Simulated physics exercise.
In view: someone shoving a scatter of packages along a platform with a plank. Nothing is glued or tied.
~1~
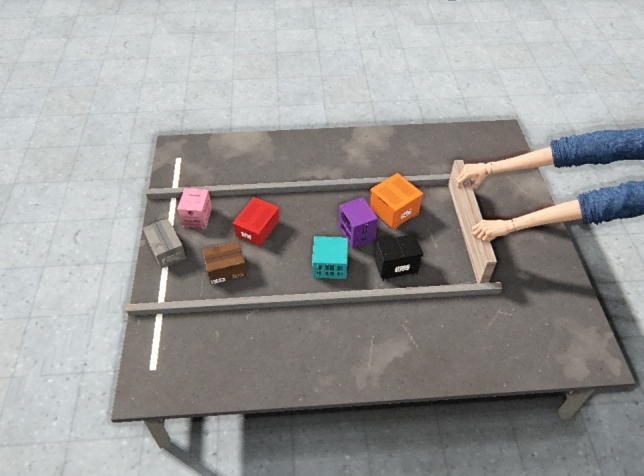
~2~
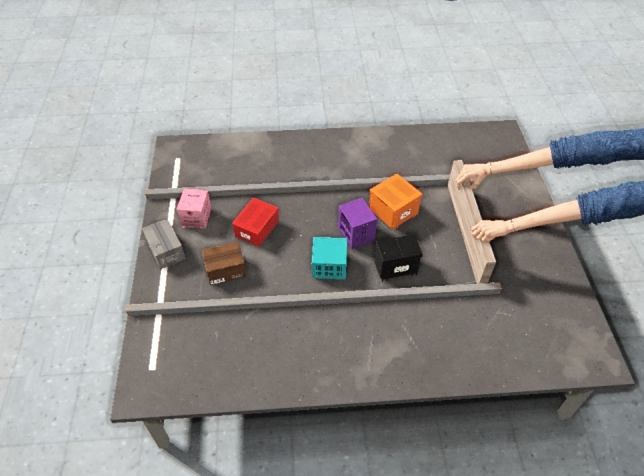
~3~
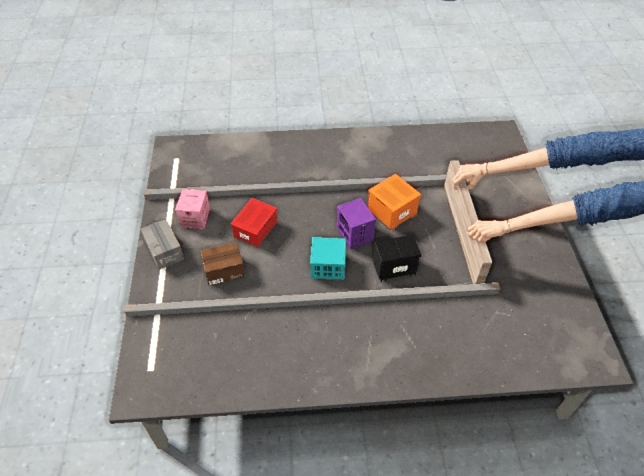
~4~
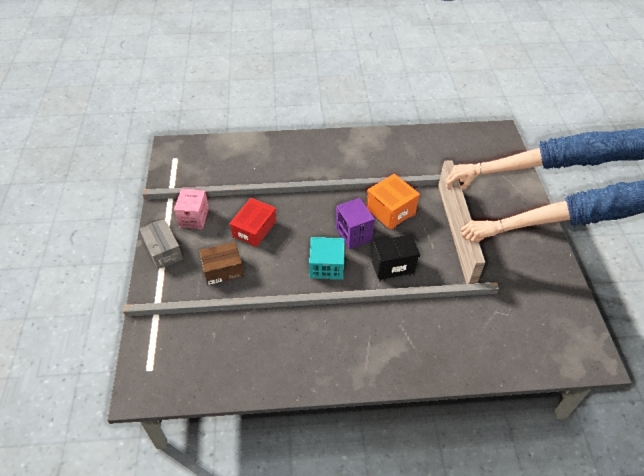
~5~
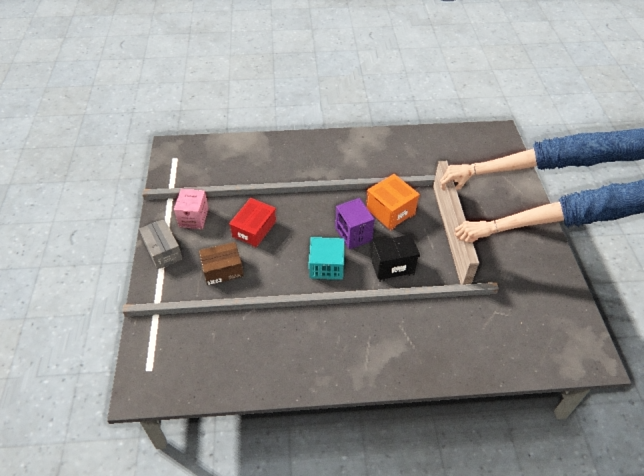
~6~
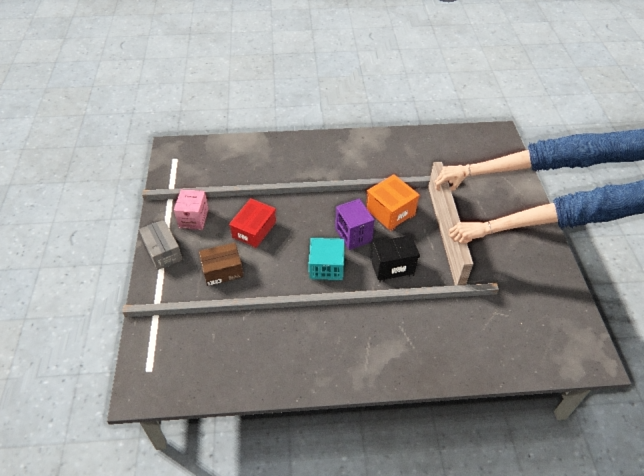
A wooden plank, held by two hands in blue sleeves, slides slightly left between two rails on a dark table, drawing closer to the orange and black boxes, while the eight scattered, differently coloured boxes stay essentially still.
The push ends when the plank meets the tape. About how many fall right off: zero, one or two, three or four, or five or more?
As it turns out, the number that fall off is five or more.
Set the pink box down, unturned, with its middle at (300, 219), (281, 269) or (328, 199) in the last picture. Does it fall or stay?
In that order, it tumbles off; falls; is lost.
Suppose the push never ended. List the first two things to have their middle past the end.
In order: The grey parcel, the brown box.
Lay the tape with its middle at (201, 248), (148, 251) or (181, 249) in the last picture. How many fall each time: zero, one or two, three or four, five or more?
For each place: 1 or 2; five or more; five or over.
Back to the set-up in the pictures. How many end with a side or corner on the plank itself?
It touches 3.
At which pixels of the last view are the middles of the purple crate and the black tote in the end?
Near (143, 249) and (136, 272).
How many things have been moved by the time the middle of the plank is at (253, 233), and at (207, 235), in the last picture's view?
By then 8, and 8.
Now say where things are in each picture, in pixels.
The first frame shows grey parcel (165, 243); pink box (195, 208); brown box (225, 263); plank (470, 220); tape (168, 249).
The second frame shows pink box (195, 209); red tote (256, 222).
The third frame shows brown box (223, 264); orange tote (393, 202).
The fourth frame shows grey parcel (161, 244); purple crate (355, 224).
The fifth frame shows pink box (192, 209); plank (454, 221).
The sixth frame shows grey parcel (161, 245); pink box (192, 210); brown box (221, 264); plank (449, 222); tape (164, 250).
Soon after, none off yet; grey parcel at rest near (161, 245); pink box at rest near (192, 210); brown box at rest near (221, 264).
After that, none off yet; grey parcel at rest near (161, 245); pink box at rest near (192, 210); brown box displaced about its own width near (199, 263).
And then, one off so far; grey parcel off the edge near (127, 293); pink box displaced about its own width near (164, 208); brown box displaced well along near (123, 271).
In the end, the number that fall off is five or more; gone, turquoise crate, red tote, brown box, pink box and grey parcel.
